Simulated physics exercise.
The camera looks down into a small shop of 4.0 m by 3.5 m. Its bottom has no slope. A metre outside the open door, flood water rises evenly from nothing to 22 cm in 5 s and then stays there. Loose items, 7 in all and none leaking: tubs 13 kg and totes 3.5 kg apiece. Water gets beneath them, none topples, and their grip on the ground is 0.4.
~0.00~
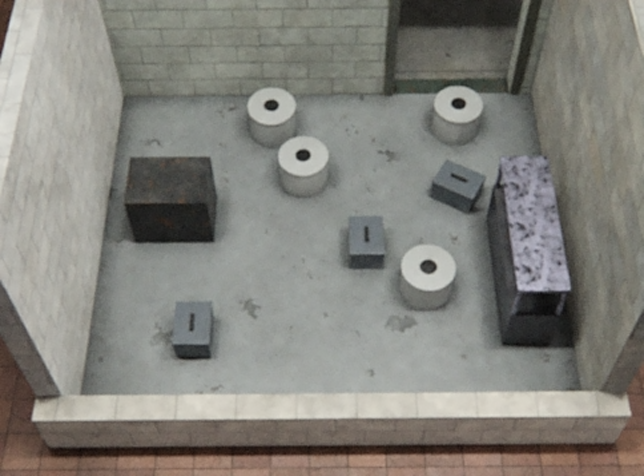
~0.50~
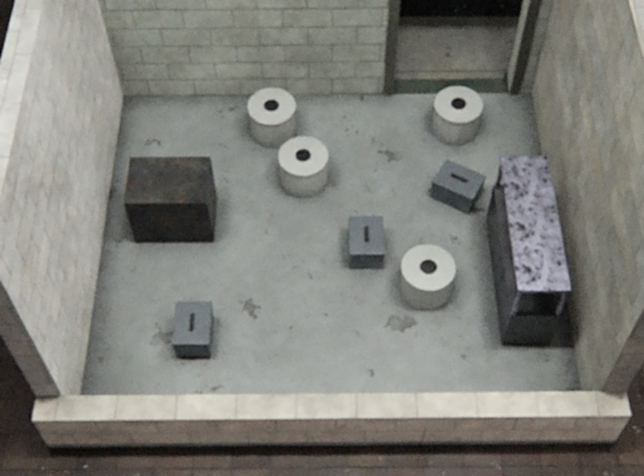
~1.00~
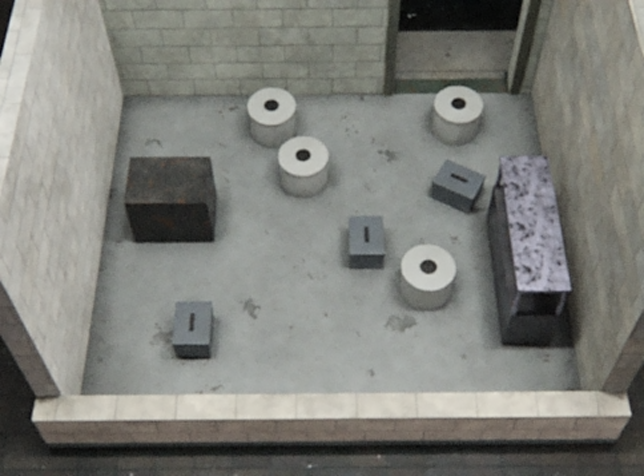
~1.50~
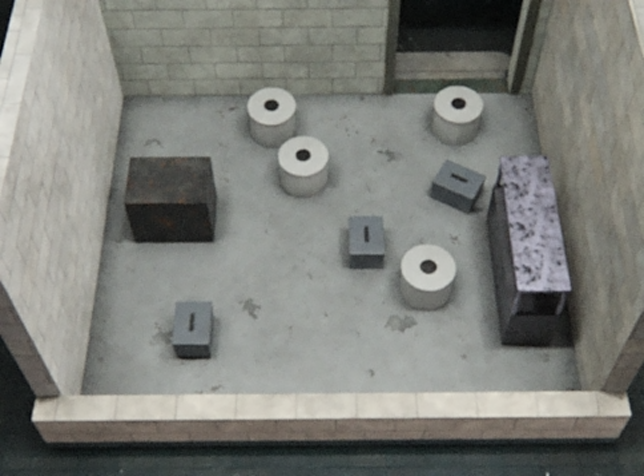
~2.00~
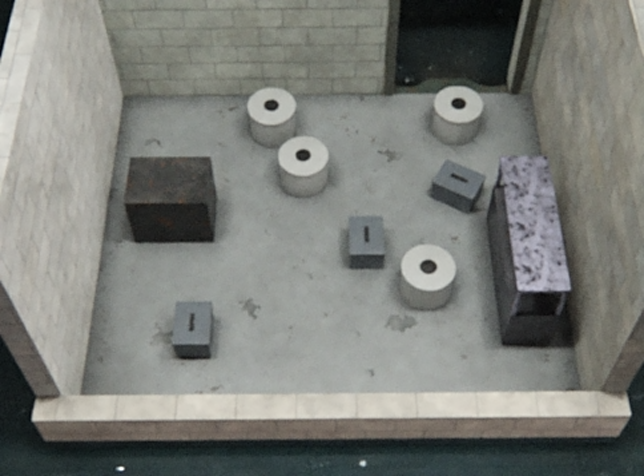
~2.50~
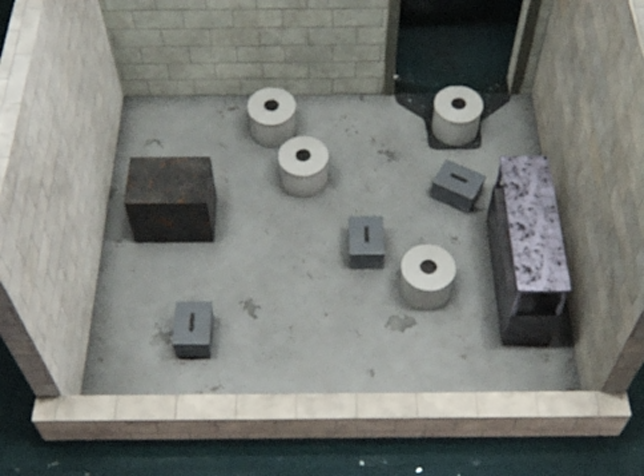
At the start, four white tubs and three grey totes sit on the dry floor of a small shop, with reddish paving outside. The ground outside darkens beneath water, then a dark patch of water spreads through the open doorway and around the nearest tub, while all the items stay still.
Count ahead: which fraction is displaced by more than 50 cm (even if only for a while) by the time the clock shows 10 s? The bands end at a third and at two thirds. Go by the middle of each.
Share: Two thirds or more.
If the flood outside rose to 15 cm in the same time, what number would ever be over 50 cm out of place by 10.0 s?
Then 4.
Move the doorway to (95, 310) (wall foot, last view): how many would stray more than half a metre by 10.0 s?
In that case 5 of them.
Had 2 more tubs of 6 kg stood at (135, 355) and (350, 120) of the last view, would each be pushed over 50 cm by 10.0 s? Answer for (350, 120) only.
Answer: Short of it.
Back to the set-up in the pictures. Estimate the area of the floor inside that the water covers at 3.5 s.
About 1.5 m2.
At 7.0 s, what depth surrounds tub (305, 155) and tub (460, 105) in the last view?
Roughly 3 and 6 cm.
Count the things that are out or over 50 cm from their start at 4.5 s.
By then 0.
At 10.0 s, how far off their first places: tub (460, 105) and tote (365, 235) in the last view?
In turn: 300 cm, 200 cm.
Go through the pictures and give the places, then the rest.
The first picture shows a tub at (459, 104), on the bottom; a tote at (459, 179) rests on the ground; 0.0 m2 under water; 0 of 7 have shifted.
The second picture shows a tub at (459, 104) rests on the ground; a tote at (459, 179), on the bottom; water covers 0.0 m2; 0 of 7 have shifted.
The third picture shows a tub at (459, 104) rests on the ground; a tote at (459, 179), on the bottom; 0.0 m2 under water; 0 of 7 have shifted.
The fourth picture shows a tub at (459, 104), on the bottom; a tote at (459, 179) rests on the ground; water covers 0.0 m2; 0 of 7 have shifted.
The fifth picture shows a tub at (459, 104) rests on the ground; a tote at (459, 179), on the bottom; 0.0 m2 under water; 0 of 7 have shifted.
The sixth picture shows a tub at (459, 104) rests on the ground; a tote at (459, 179), on the bottom; 0.3 m2 under water; 0 of 7 have shifted.
After 3.5 s 0 of 7 are over 50 cm from their spots; 0 afloat.
After 4.5 s 0 of 7 are over 50 cm from their spots; 0 afloat.
After 7.0 s 3 of 7 are over 50 cm from their spots; 1 afloat.
After 10.0 s 5 of 7 are over 50 cm from their spots, and 5 have been at some point; 5 afloat.
